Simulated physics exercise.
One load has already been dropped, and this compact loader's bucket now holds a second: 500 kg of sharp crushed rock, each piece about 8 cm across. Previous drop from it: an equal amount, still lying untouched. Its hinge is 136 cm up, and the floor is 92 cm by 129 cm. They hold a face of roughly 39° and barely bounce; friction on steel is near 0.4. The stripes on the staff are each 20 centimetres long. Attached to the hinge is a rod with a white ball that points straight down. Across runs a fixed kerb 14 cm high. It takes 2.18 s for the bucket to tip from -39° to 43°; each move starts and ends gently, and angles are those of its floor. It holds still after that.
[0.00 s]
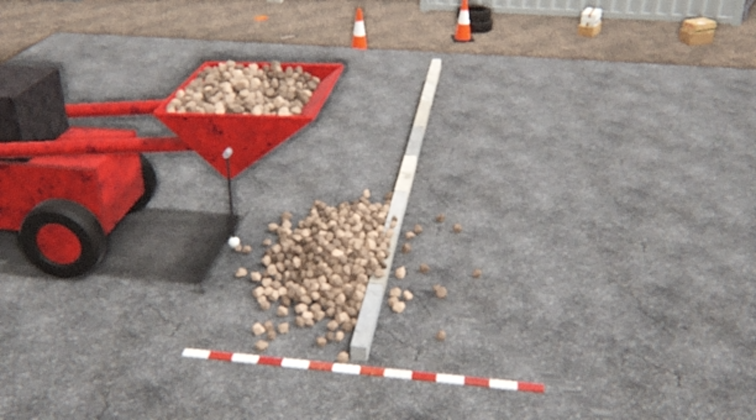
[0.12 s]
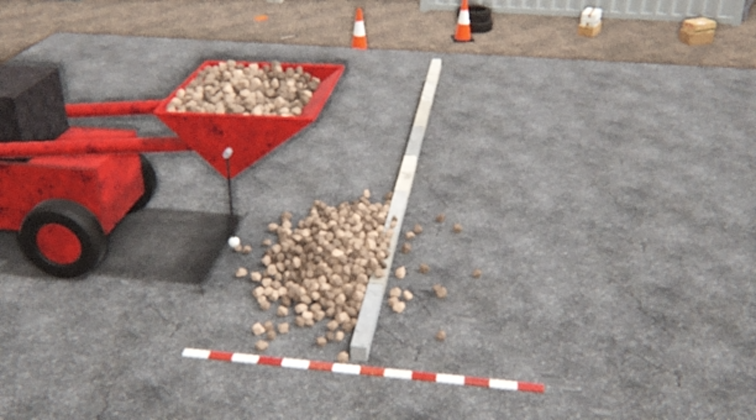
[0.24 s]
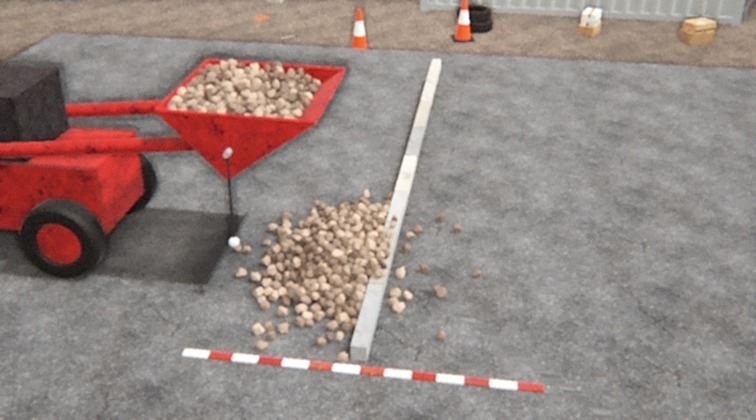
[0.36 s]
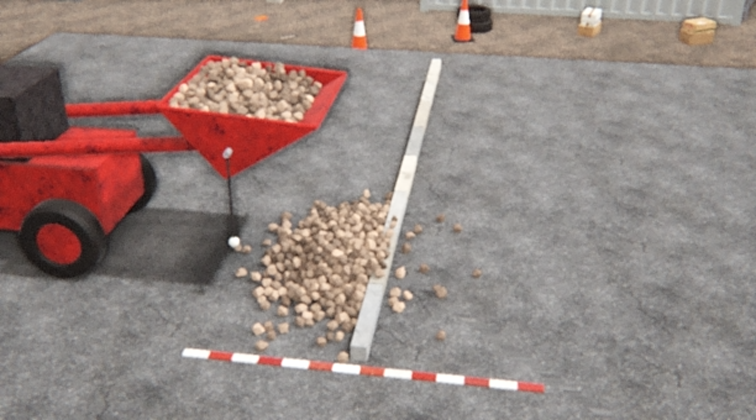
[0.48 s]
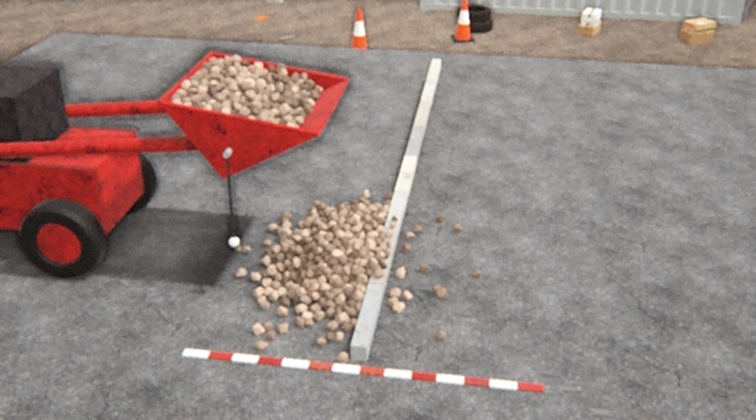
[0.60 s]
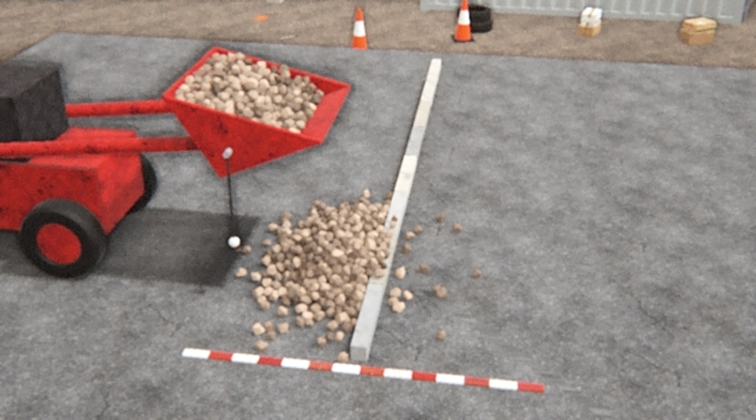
Red loader bucket full of round tan stones tilting slightly forward beside a loose pile lying against a pale kerb.
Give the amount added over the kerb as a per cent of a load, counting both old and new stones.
About 19 per cent of a load.
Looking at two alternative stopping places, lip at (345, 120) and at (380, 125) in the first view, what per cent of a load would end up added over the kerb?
Close to 50 per cent, followed by close to 90 per cent.
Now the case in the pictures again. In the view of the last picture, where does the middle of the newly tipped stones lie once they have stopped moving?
In the last view, about pixel (345, 245).
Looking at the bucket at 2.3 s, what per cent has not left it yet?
Roughly 20 per cent of its load.
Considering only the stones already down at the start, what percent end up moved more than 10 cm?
Estimate: 5 %, roughly.
After 1.6 s the floor is at 30°; in per cent of one load, 97 in the bucket, 100 on this side of the kerb, 2 over the kerb; the foremost stones are at (441, 273).
After 2.3 s the floor is at 43°; in per cent of one load, 18 in the bucket, 175 on this side of the kerb, 7 over the kerb; the foremost stones are at (444, 271).
After 2.6 s the floor is at 43°; in per cent of one load, 0 in the bucket, 185 on this side of the kerb, 15 over the kerb; the foremost stones are at (464, 289).
After 5.4 s the floor is at 43°; in per cent of one load, 0 in the bucket, 179 on this side of the kerb, 21 over the kerb; the foremost stones are at (485, 303). Net gain over the kerb, 19.
